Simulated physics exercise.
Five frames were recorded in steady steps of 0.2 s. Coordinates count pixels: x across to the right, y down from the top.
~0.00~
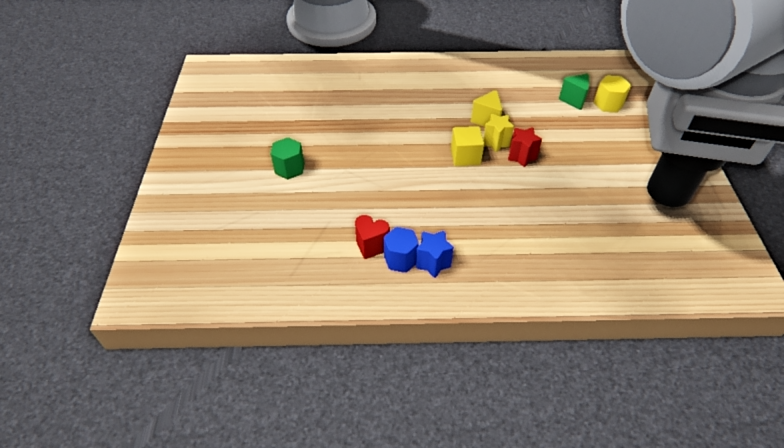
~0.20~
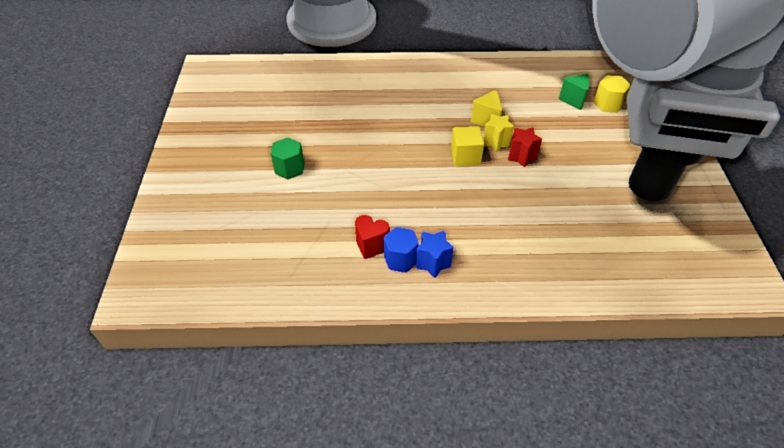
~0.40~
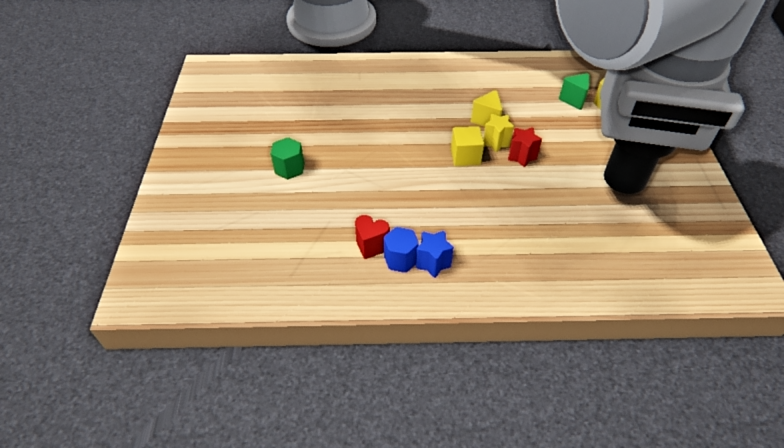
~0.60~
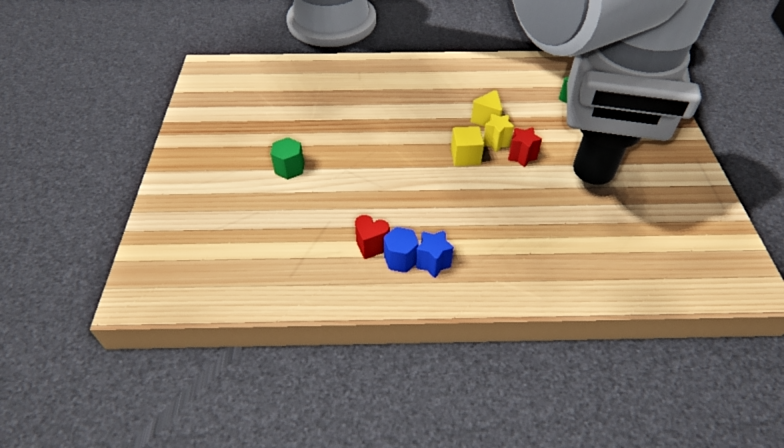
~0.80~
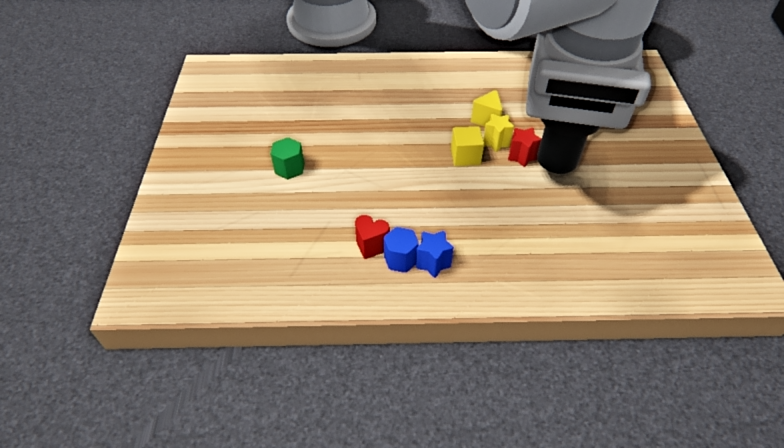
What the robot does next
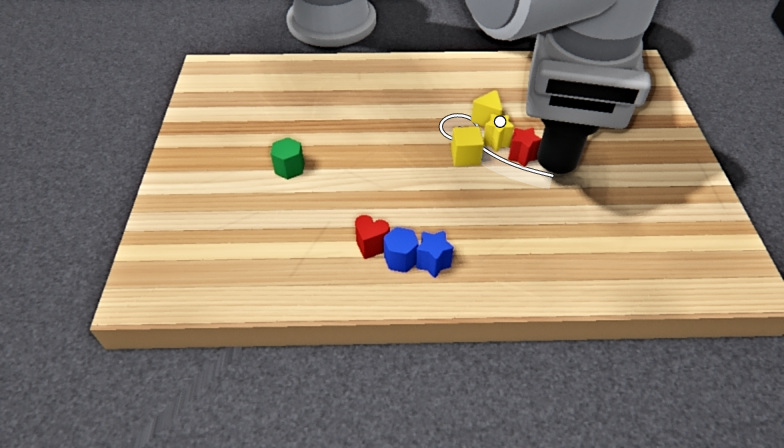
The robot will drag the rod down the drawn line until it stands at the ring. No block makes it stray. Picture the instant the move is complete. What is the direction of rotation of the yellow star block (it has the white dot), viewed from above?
If we look at it from overhead, the yellow star block pivots counter-clockwise.
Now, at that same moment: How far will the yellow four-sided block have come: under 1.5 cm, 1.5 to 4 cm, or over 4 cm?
Displacement: 1.5 to 4 cm.
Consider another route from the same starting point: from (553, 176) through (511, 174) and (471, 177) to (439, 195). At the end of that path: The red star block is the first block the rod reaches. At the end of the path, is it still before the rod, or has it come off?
My answer is that the red star block has slipped off.
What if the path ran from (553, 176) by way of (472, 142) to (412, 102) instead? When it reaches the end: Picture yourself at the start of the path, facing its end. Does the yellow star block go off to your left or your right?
Answer: Right.
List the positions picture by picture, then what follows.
Tip of the rod at (668, 193), middles of tops, yellow four-sided block at (469, 135), yellow triangular piece at (491, 100), yellow star block at (500, 122), red star block at (527, 136), in the first frame.
Rod at (649, 188), nothing pushed, in the second frame.
Rod at (624, 180), nothing pushed, in the third frame.
Rod at (593, 172), nothing pushed, in the fourth frame.
Rod at (557, 161), yellow four-sided block at (469, 135), yellow triangular piece at (491, 100), yellow star block at (500, 122), red star block at (527, 136), in the fifth frame.
The line goes from (553, 176) via (514, 165) and (482, 148), ending at (459, 127); the dot is on the yellow star block.
What follows on the original path. One third of the way, rod at (518, 150); yellow star block at (486, 113), turned 40° anticlockwise; red star block at (506, 124), turned 20° clockwise.
Two thirds of the way, rod at (483, 132); yellow four-sided block at (453, 132), turned 15° anticlockwise; yellow triangular piece at (491, 96); yellow star block at (456, 96), turned 50° anticlockwise; red star block at (476, 107), turned 30° clockwise.
At the end, rod at (461, 113); yellow four-sided block at (449, 131), turned 30° anticlockwise; yellow triangular piece at (490, 91), turned 30° clockwise; yellow star block at (438, 82), turned 95° anticlockwise; red star block at (459, 88), turned 35° clockwise.
